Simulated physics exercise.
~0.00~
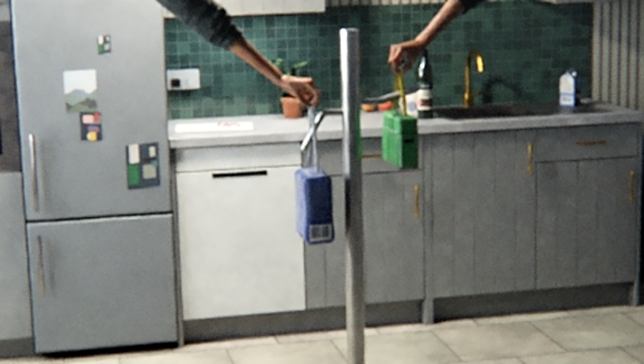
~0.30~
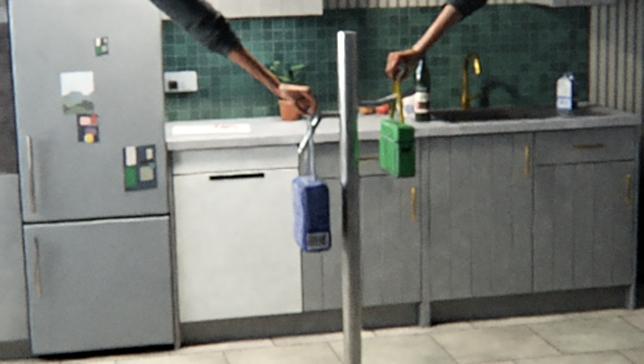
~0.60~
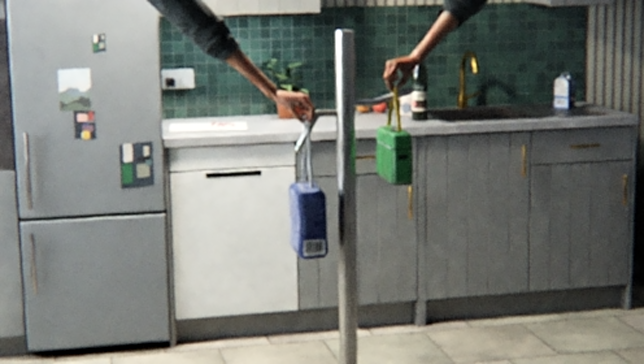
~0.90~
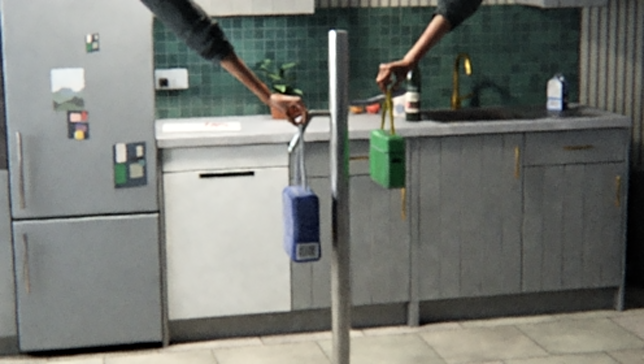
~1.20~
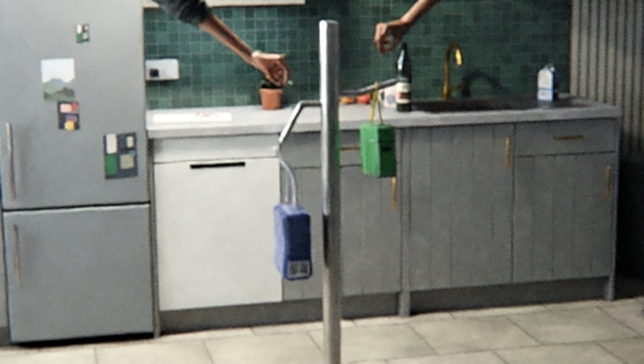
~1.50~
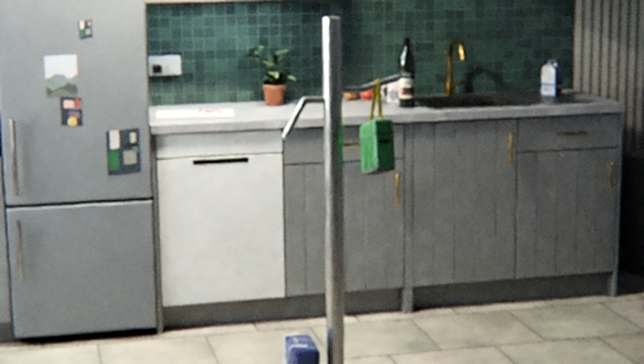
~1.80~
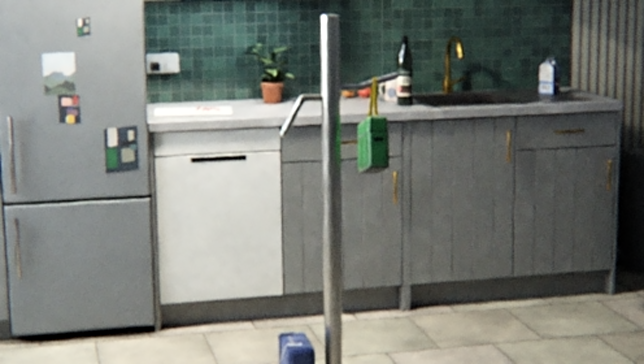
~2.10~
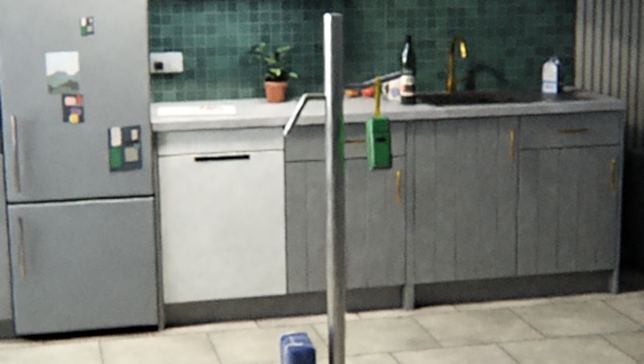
Two hands hang a blue bag and a green case; only the blue one falls.
